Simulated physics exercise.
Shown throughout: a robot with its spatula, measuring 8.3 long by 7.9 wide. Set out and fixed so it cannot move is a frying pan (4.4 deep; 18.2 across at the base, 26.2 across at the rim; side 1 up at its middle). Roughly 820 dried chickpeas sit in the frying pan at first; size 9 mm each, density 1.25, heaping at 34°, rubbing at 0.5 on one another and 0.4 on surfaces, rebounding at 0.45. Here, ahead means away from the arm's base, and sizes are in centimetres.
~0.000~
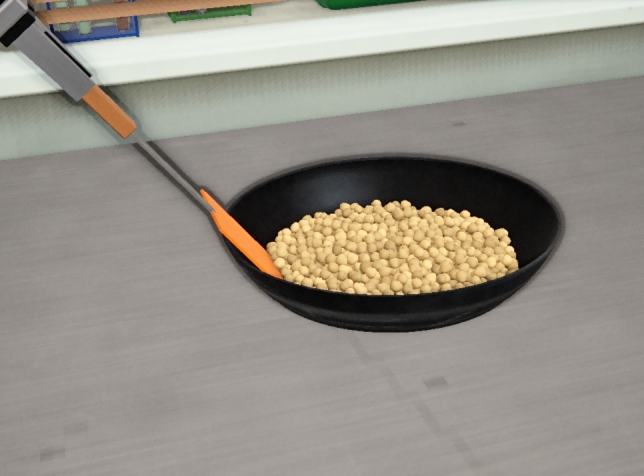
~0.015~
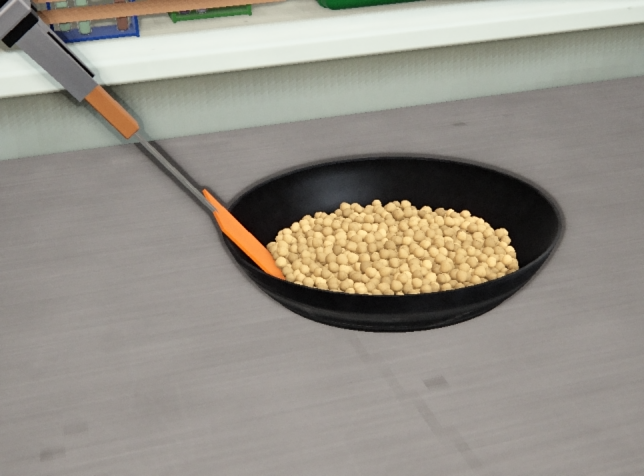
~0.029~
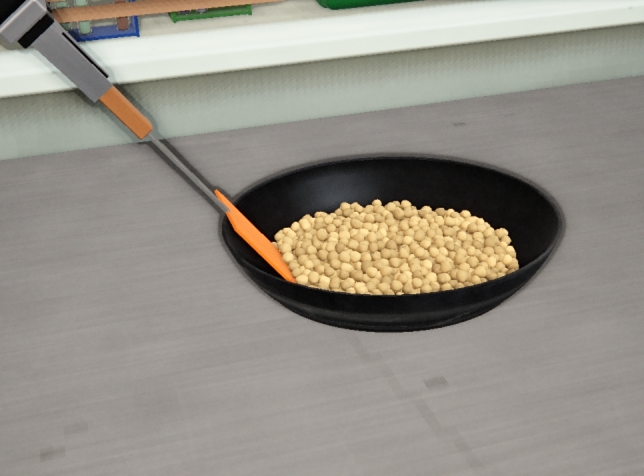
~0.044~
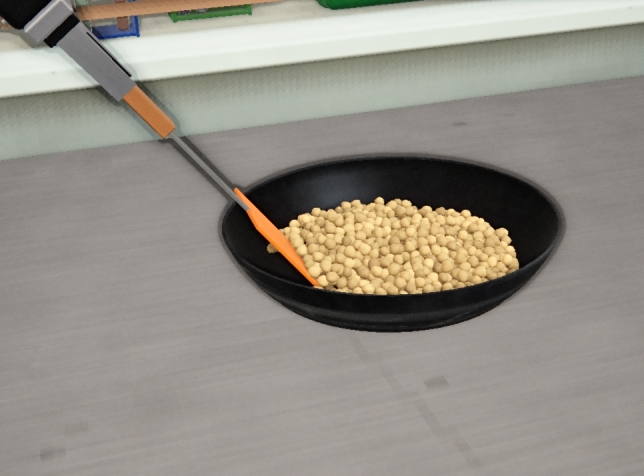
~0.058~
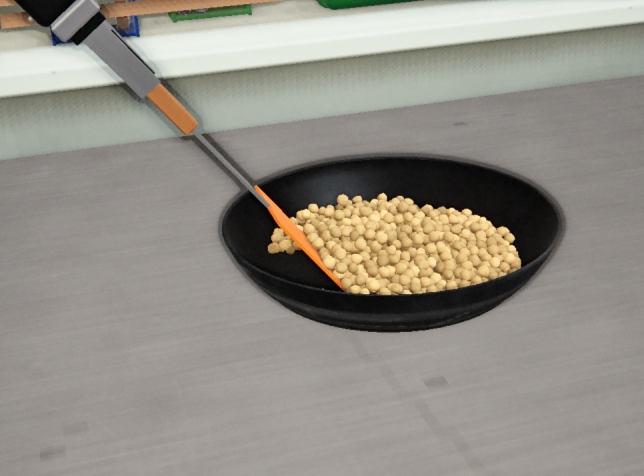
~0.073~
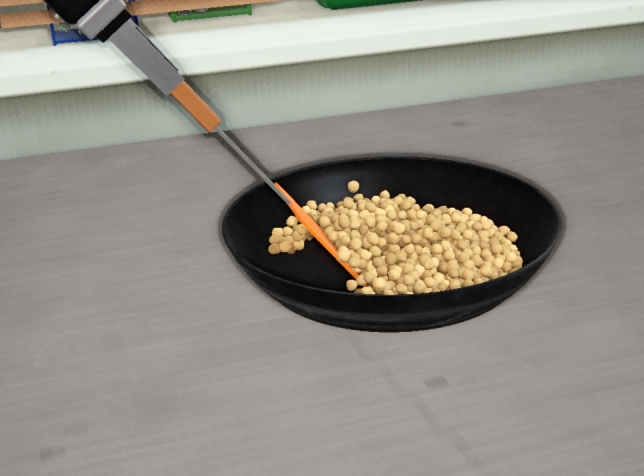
A robot arm's orange-tipped spatula rests at the left side of a black frying pan of chickpeas, then slides rightward through them, pushing the pile slightly up and over while a few chickpeas remain on its left side.
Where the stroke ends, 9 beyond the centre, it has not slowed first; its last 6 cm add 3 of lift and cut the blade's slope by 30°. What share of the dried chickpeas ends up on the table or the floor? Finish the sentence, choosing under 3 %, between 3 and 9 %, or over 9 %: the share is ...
The share is over 9 %.
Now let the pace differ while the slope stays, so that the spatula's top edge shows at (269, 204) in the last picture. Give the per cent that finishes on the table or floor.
I'd say around 10 per cent.
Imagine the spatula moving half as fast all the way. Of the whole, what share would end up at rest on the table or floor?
Estimated share: Some 0 %.
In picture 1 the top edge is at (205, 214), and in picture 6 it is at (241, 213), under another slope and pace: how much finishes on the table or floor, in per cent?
Some 0 percent ends up on the table or floor.
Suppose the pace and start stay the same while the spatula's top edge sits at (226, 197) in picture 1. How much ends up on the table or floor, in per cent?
Some 15 per cent.
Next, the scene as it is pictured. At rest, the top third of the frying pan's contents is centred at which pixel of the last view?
Roughly at (488, 225).
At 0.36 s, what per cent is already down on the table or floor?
Share at that moment: Roughly 10 %.
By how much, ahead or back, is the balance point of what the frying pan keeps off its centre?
It rests close to 4.5 centimetres ahead of centre.
By 0.11 s, sloping 53°, highest piece 8 above the table; 820 in the frying pan.
By 0.14 s, sloping 44°, highest piece 8 above the table; 820 in the frying pan.
By 0.36 s, sloping 23°, highest piece 7 above the table; 710 in the frying pan, 99 on the table or floor, 11 on the blade or in flight.
By 1.41 s, sloping 23°, highest piece 4 above the table; 710 in the frying pan, 110 on the table or floor.
Final count, 710 in the frying pan, 110 on the table or floor. That is 13 % on the table or floor.
